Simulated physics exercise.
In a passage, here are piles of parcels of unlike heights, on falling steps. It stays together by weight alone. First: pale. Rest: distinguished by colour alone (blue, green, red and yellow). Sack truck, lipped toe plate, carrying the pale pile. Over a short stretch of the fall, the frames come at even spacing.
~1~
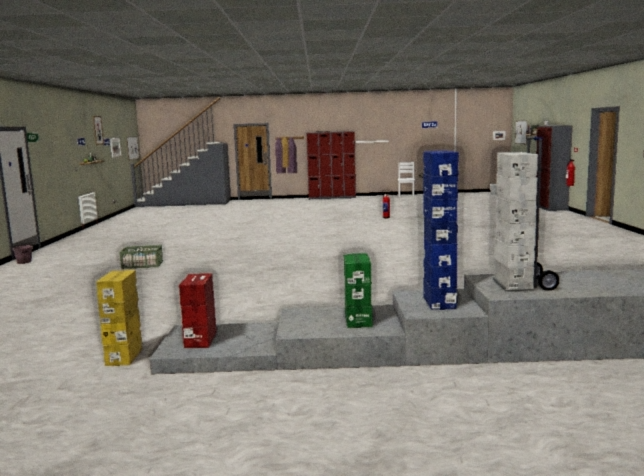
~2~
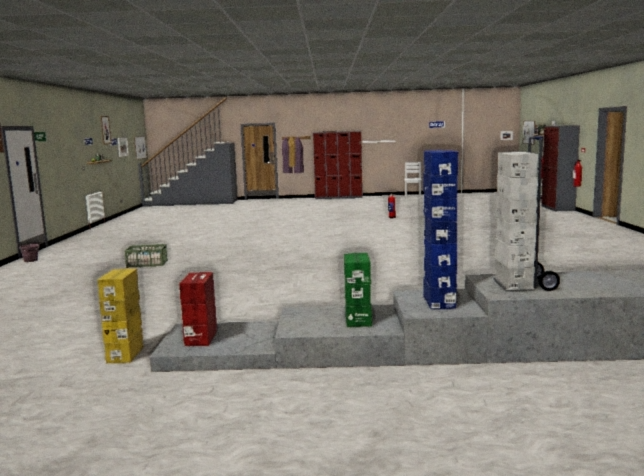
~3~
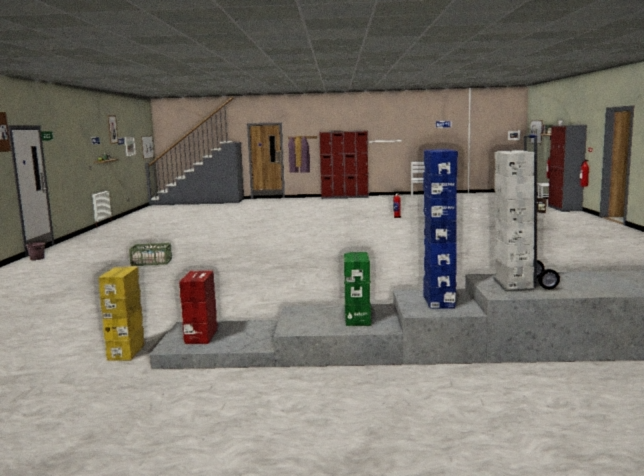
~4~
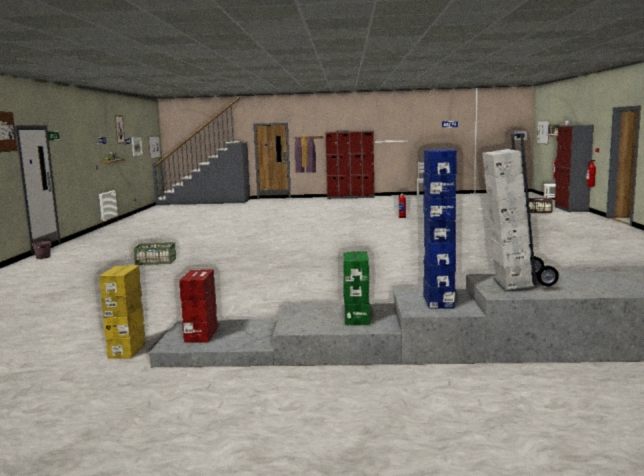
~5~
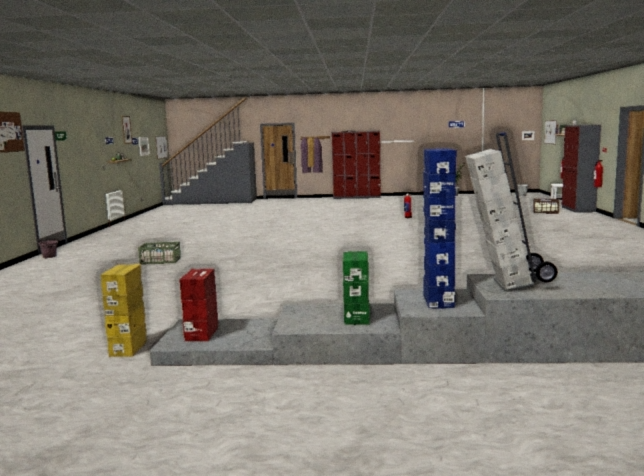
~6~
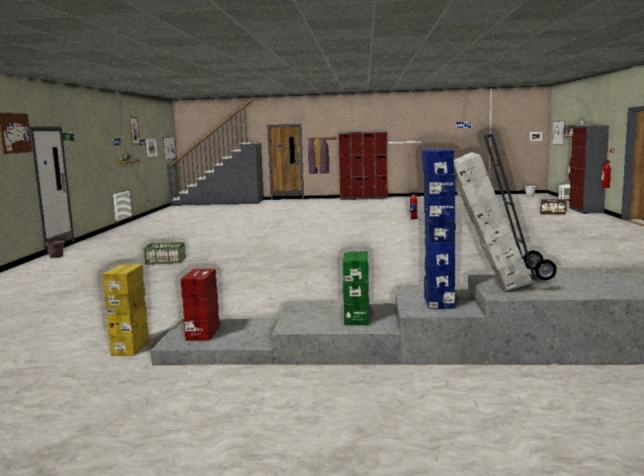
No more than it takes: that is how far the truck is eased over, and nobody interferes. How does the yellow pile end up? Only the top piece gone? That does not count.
Stays erect.
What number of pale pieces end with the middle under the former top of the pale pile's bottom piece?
Pale pieces: 5.
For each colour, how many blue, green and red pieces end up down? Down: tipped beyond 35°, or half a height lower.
Pile by pile, blue 5, green 3, red 0.
Soon, 4 of the pale pile down; none of the 4 yellow parcels down (0 of 17 in all colours); top yellow parcel unmoved; top blue parcel tipped clearly.
A while on, 6 of the pale pile down; none of the 4 yellow parcels down (5 of 17 in all colours); top yellow parcel unmoved; top blue parcel tipped steeply, some three heights lower.
Towards the end, 6 of the pale pile down; none of the 4 yellow parcels down (8 of 17 in all colours); top yellow parcel unmoved; top blue parcel upside down.
Finally, 6 of the pale pile down; none of the 4 yellow parcels down (8 of 17 in all colours); top yellow parcel unmoved; top blue parcel upside down. Seen by the last camera, middles, top yellow parcel near (124, 279), top blue parcel near (229, 324).
